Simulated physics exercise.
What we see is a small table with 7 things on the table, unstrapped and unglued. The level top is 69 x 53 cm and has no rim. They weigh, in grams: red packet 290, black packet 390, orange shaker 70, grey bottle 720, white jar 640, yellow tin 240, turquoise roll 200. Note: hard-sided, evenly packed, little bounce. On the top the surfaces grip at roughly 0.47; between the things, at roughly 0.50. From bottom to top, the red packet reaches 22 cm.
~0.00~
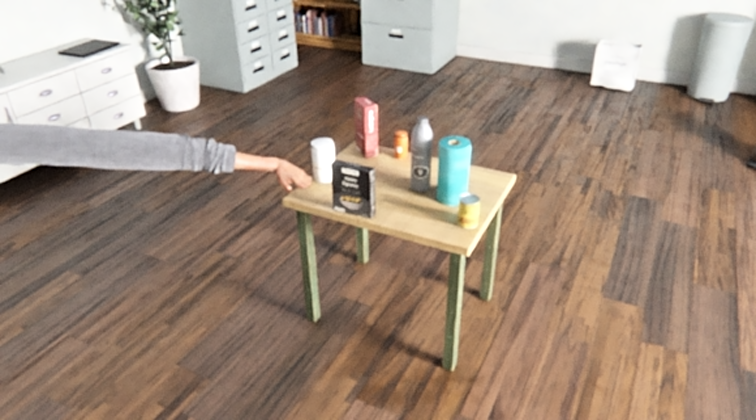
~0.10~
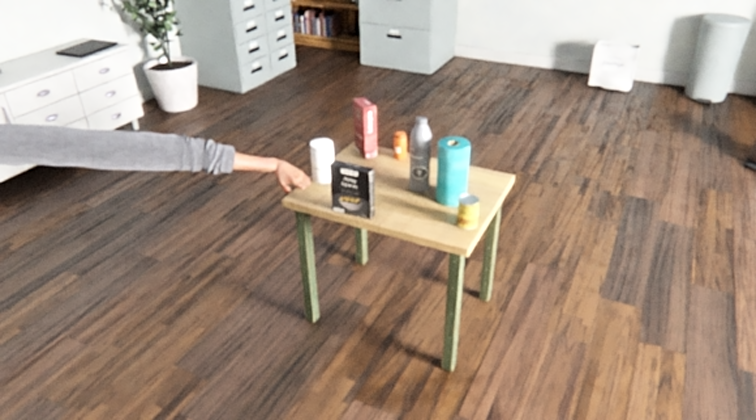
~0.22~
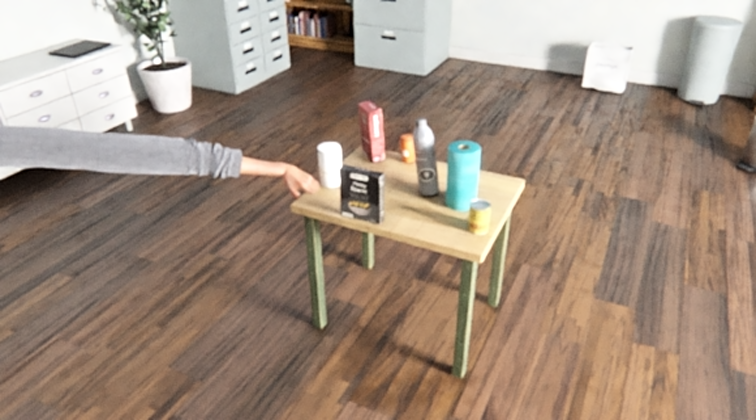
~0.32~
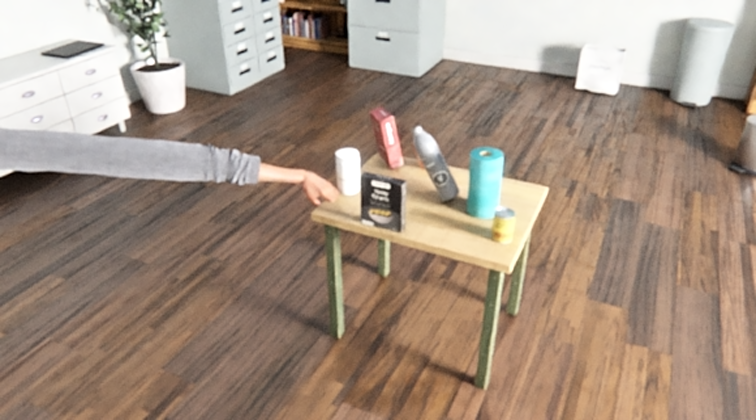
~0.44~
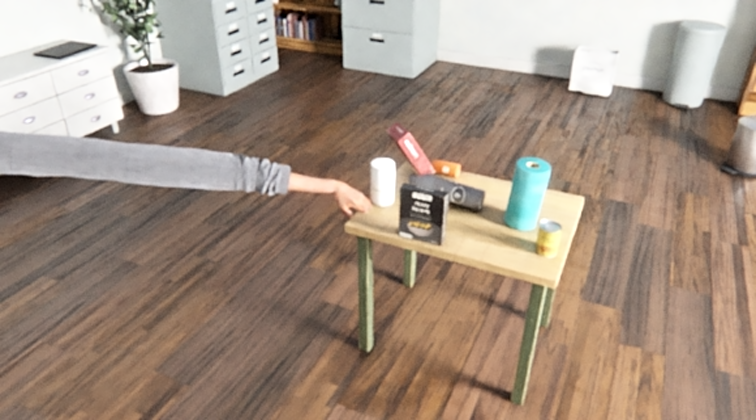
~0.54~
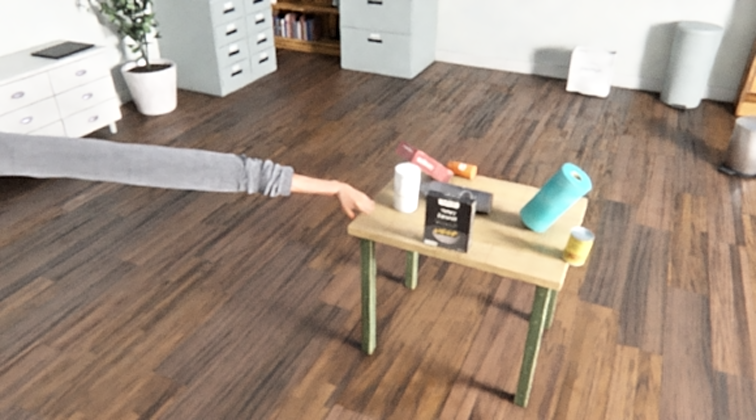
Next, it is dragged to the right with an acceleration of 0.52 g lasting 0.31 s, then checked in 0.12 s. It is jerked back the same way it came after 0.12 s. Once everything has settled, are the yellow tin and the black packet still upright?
In order: The yellow tin can't stay up. The black packet doesn't go over.
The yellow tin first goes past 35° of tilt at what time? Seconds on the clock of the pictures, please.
That comes at close to 0.6 seconds.
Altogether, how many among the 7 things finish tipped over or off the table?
6.
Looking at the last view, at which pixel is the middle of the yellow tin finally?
Somewhere around (612, 407).
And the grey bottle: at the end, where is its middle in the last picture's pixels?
Close to pixel (352, 168) in the final view.
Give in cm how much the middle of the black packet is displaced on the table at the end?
Net shift near 15 cm.
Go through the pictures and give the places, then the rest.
Yellow tin (468, 211); black packet (353, 189), in the first picture.
Grey bottle (420, 154); white jar (322, 161), in the second picture.
Table along by 7 cm; grey bottle (425, 157) 10° off upright; turquoise roll (462, 176), in the third picture.
Table along by 17 cm; grey bottle (434, 162) 32° off upright, in the fourth picture.
Table along by 32 cm; grey bottle (446, 190) on its side; white jar (383, 182), in the fifth picture.
Table along by 34 cm; yellow tin (578, 246) off the table; black packet (449, 222) moved 6 cm, in the sixth picture.
After 0.74 s, table along by 30 cm; orange shaker and turquoise roll now off the table; black packet moved 15 cm near (463, 225); grey bottle on its side.
After 0.94 s, table along by 7 cm; black packet moved 23 cm near (420, 215); white jar on its side; red packet on its side.
After 1.04 s, black packet moved 21 cm near (391, 208); grey bottle on its side; white jar on its side.
After 1.54 s, red packet now off the table; black packet moved 15 cm near (373, 203); grey bottle on its side.
In the end (3.0 s), off the table and tipped over, red packet, orange shaker, yellow tin and turquoise roll; toppled on the table, grey bottle and white jar; not toppled but over 5 cm from the start, black packet. In the last view, yellow tin near (612, 407), black packet near (373, 203).
